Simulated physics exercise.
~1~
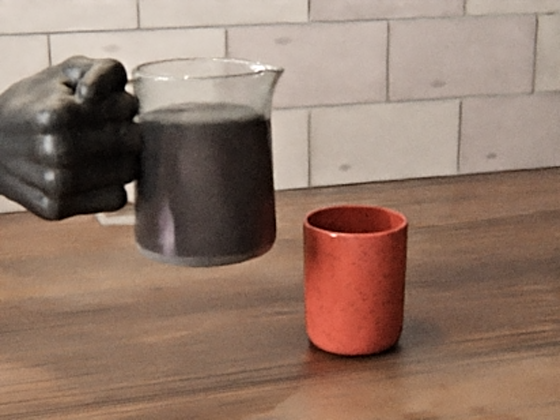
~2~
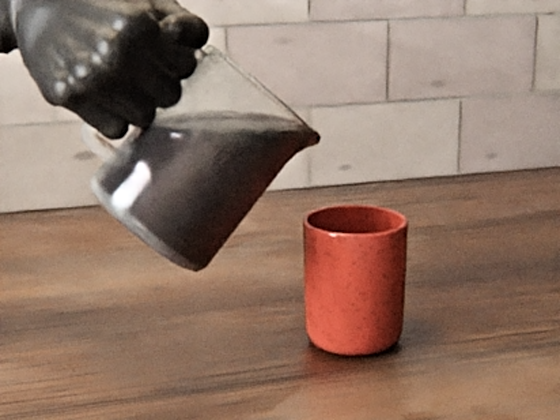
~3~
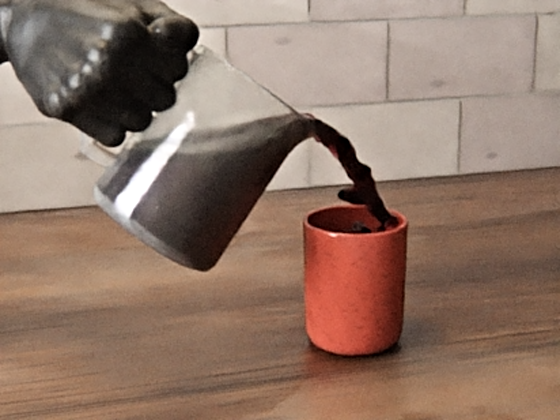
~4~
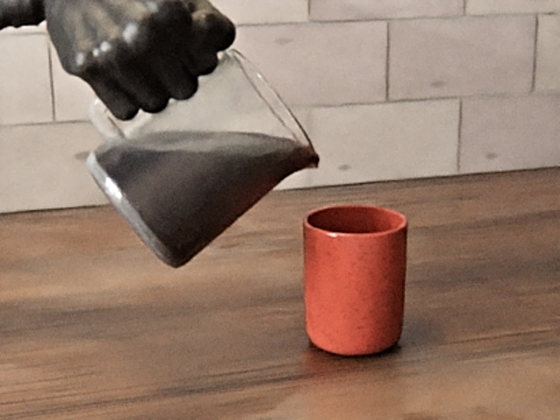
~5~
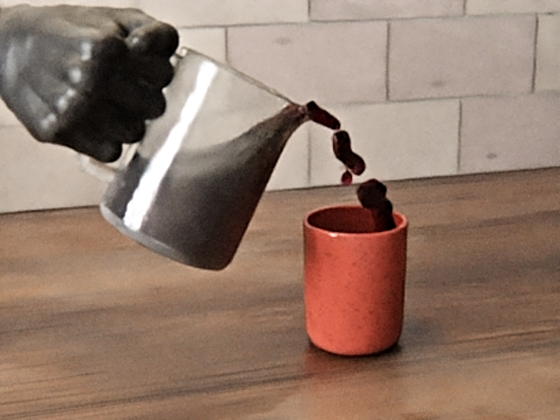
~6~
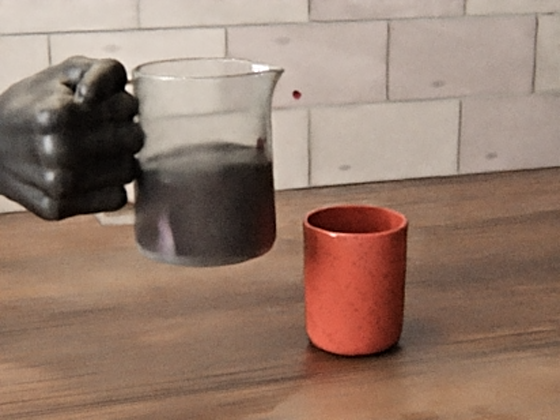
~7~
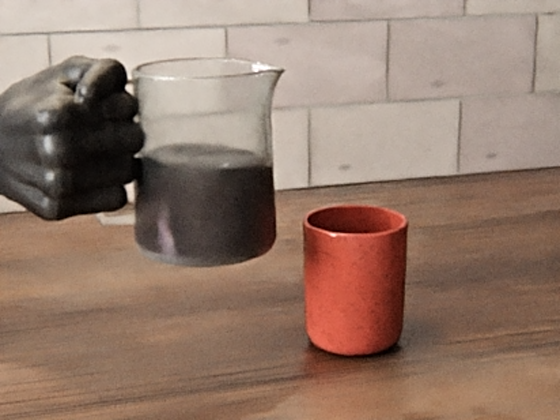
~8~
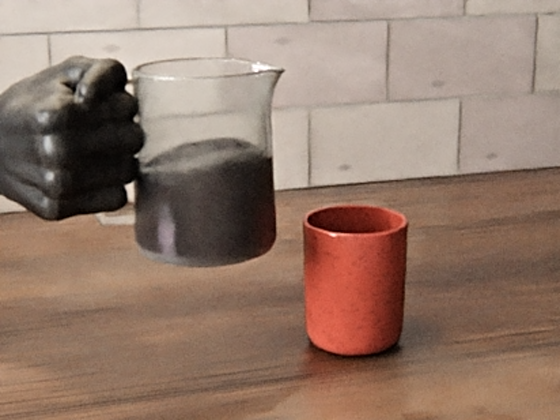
The footage shows a dark-gloved hand tilting a glass pitcher of dark liquid toward a red cup on a wooden counter, pouring, easing back and tipping again, before returning the pitcher upright, its level visibly lower, and holding it still beside the cup.
